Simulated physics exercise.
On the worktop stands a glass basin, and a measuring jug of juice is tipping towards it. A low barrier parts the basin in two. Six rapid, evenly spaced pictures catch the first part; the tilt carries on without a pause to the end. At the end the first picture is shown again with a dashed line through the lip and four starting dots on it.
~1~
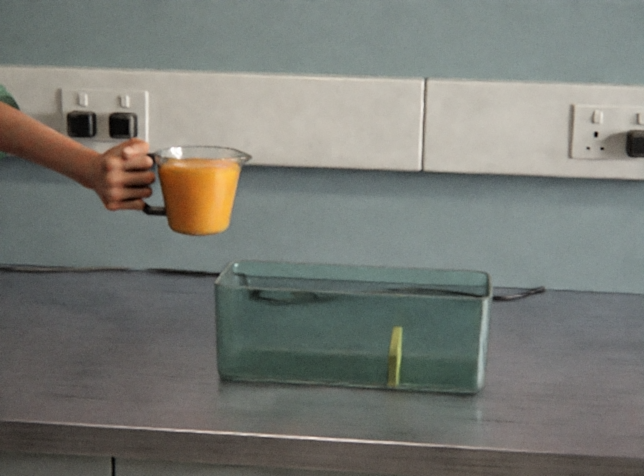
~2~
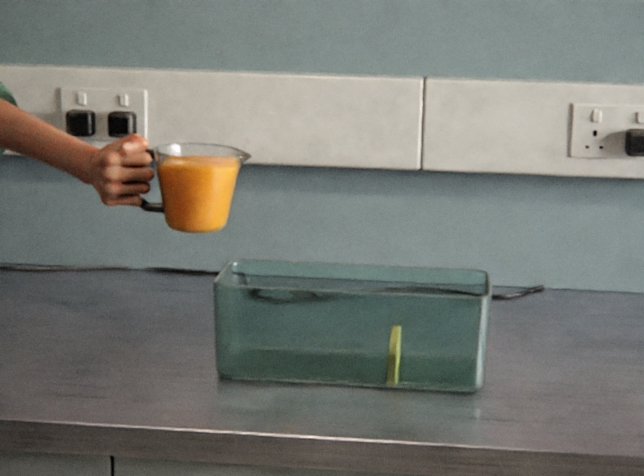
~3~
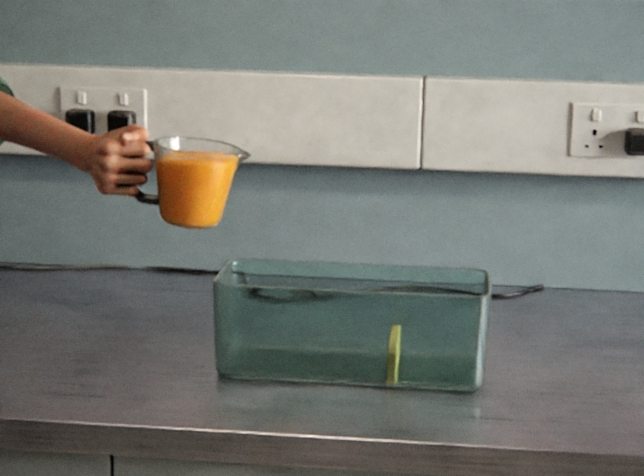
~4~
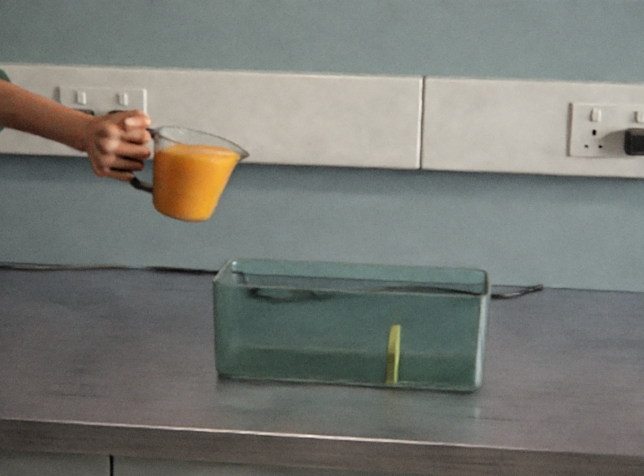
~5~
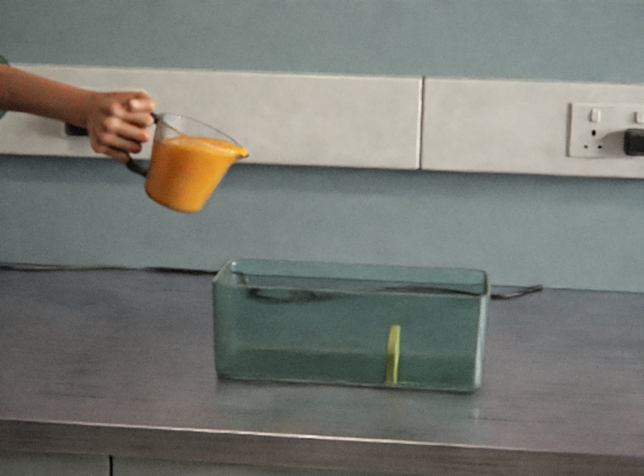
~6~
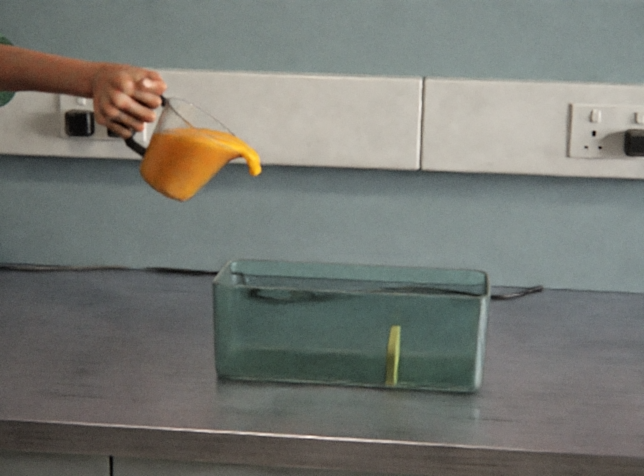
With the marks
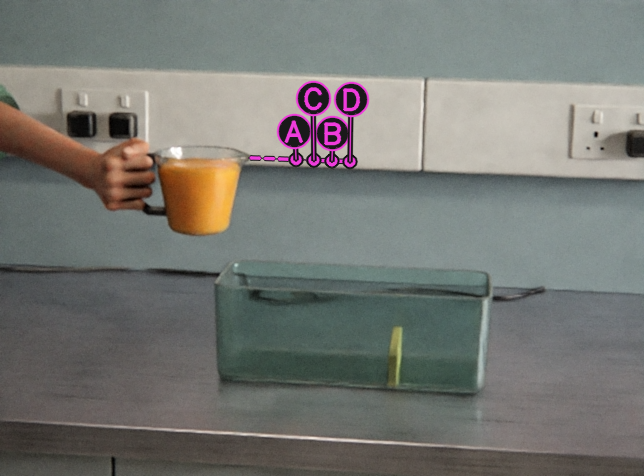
The video shows a hand holding a glass measuring jug of orange juice above a clear basin with a low yellow-green barrier inside, gradually tilting the jug to the right until juice begins to flow over its lip.
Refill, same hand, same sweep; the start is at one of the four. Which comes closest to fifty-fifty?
Best: C.
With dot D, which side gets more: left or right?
The right side.
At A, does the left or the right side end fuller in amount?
The left one.
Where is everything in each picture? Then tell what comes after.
In the first frame, upright, lip at (251, 157); basin from (217, 377) to (485, 392); top of the wall at (395, 340); nothing has left yet.
In the second frame, upright, lip at (250, 156); nothing has left yet.
In the third frame, tipped about 6°, lip at (249, 155); nothing has left yet.
In the fourth frame, tipped about 13°, lip at (248, 155); nothing has left yet.
In the fifth frame, tipped about 22°, lip at (247, 156); nothing has left yet.
In the sixth frame, tipped about 34°, lip at (247, 156); juice is over the lip, down to (254, 173).
On the marked copy, A at (296, 159); B at (331, 160); C at (313, 160); D at (350, 161).
With A, about 88 % ends left of the wall and 10 % right of it; 3 % is lost outside.
With B, about 15 % ends left of the wall and 83 % right of it.
With C, about 46 % ends left of the wall and 52 % right of it.
With D, about 10 % ends left of the wall and 88 % right of it.
